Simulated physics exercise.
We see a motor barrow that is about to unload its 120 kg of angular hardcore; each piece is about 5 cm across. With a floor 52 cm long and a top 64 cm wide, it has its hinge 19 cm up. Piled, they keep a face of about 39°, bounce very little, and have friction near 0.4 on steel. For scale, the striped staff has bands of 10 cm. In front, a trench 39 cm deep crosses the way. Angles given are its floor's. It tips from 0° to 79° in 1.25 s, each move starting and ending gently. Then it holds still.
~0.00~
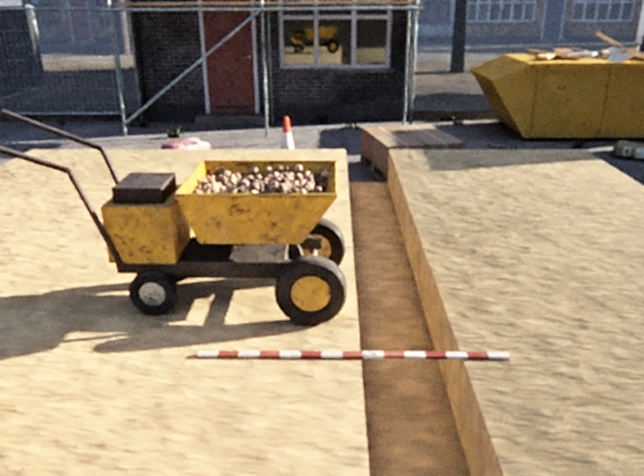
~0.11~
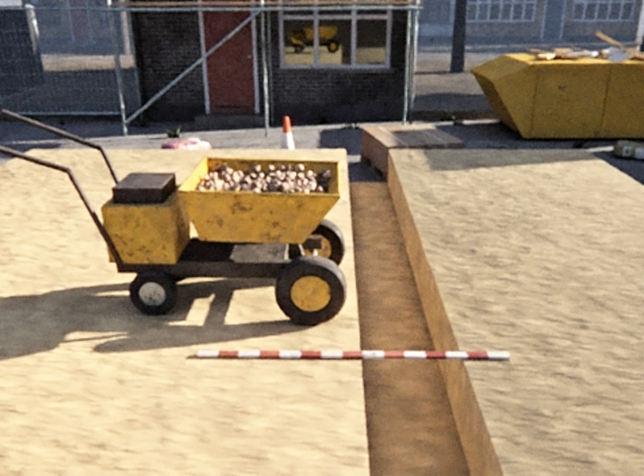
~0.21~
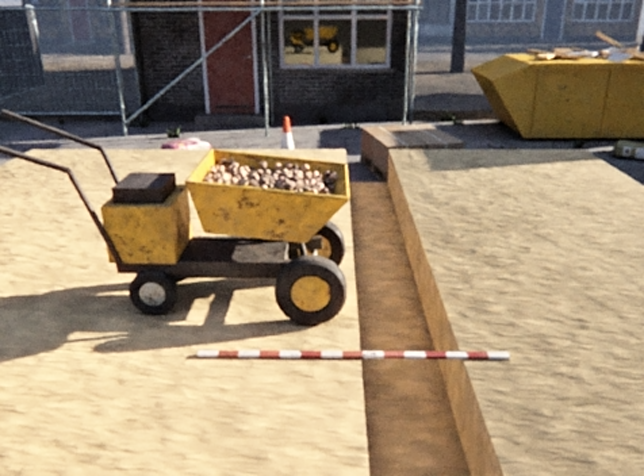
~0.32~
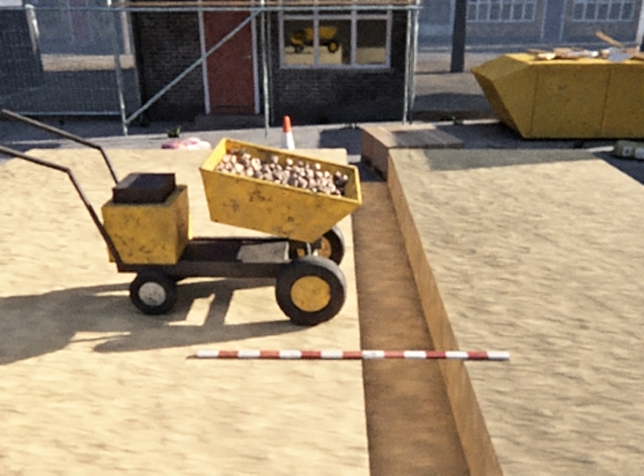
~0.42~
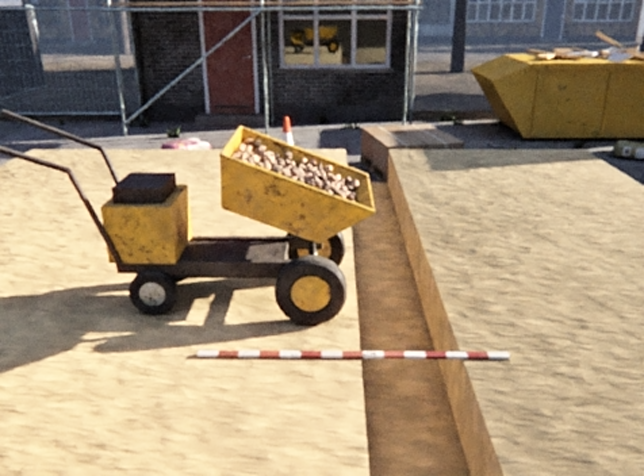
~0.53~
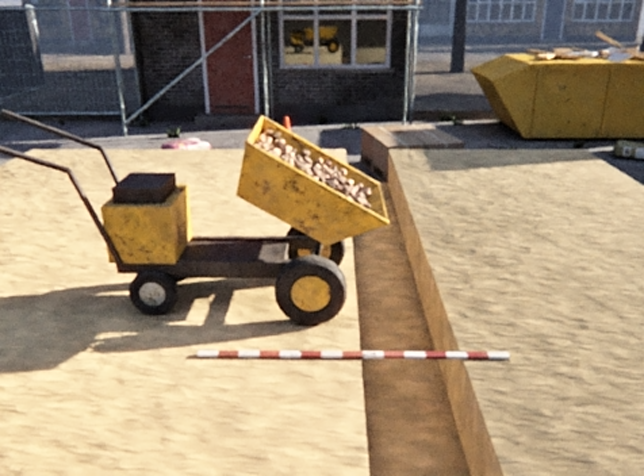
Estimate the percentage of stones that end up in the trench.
Roughly 72 per cent.
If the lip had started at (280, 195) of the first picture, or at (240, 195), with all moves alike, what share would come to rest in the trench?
Around 100% for the first place and 70% for the second.
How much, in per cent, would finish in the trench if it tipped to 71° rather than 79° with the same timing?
Roughly 55%.
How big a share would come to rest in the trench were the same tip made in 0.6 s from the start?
Then roughly 45 percent.
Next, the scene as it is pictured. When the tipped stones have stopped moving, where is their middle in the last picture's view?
Look at roughly (426, 341).
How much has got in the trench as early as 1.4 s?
At that moment: Approx. 20 %.
After 0.9 s the floor is at 67°; 99 % in the skip, 1 % in the trench; the foremost stones are at (427, 271).
After 1.4 s the floor is at 79°; 61 % in the skip, 22 % in the trench, 17 % past the trench; the foremost stones are at (491, 295).
After 1.7 s the floor is at 79°; 25 % in the skip, 46 % in the trench, 29 % past the trench; the foremost stones are at (553, 301).
After 3.7 s the floor is at 79°; 0 % in the skip, 72 % in the trench, 28 % past the trench; the foremost stones are at (575, 307).
